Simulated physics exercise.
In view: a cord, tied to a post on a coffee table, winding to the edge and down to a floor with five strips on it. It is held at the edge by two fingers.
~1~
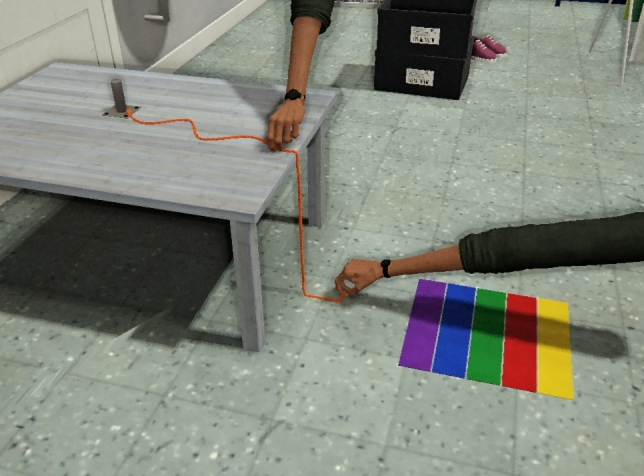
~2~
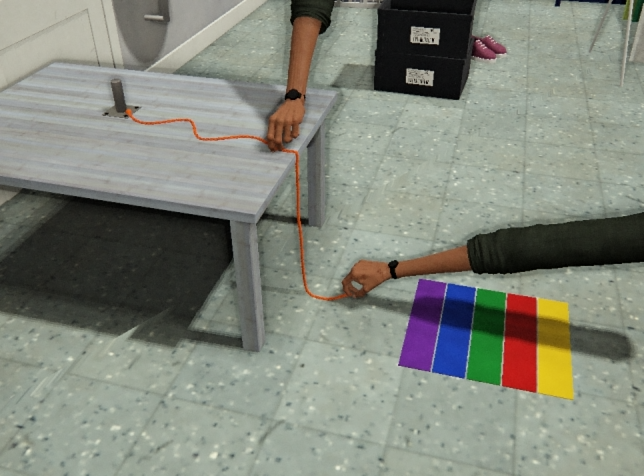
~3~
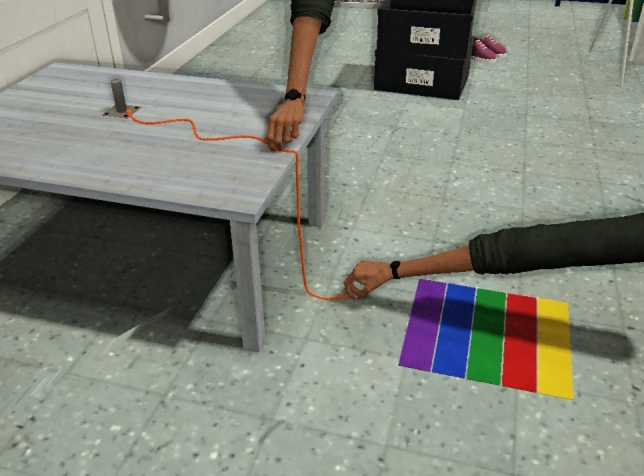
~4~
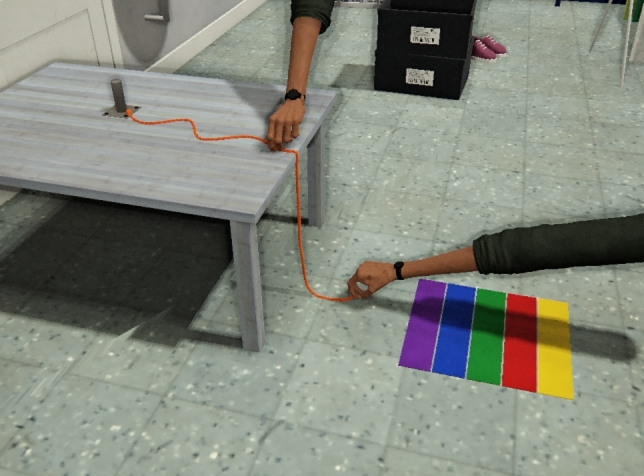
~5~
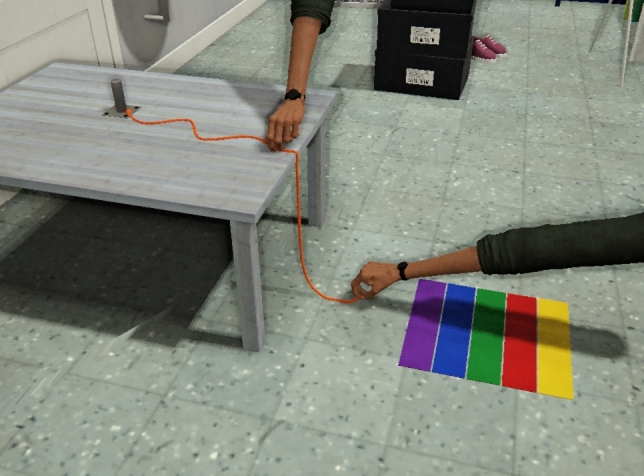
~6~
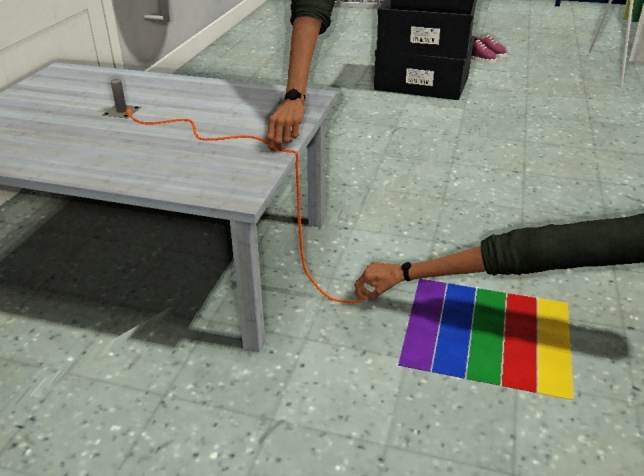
Two dark-skinned hands with black wristbands hold an orange cord in a tiled room seen from above at an angle, one pressing it at the edge of a grey wooden coffee table. The cord winds from a post on the tabletop down to the floor, left of purple, blue, green, red and yellow strips. The lower hand draws its end slightly right, while the upper hand and camera stay still.
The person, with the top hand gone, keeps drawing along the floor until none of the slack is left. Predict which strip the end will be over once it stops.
I would say the green strip.
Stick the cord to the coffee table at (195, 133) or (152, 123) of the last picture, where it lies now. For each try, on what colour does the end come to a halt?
Try 1 - blue; try 2 - green.
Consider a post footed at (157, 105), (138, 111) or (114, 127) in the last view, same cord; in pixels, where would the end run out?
Results per try: (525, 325); (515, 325); (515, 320).
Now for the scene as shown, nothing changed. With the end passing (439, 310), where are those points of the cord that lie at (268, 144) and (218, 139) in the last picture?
Roughly (297, 153) for the first and (247, 139) for the second.
A little later, end near (439, 309); over purple.
Next, end near (473, 315); over blue.
When it is tight, end near (494, 319); over green. The green one.
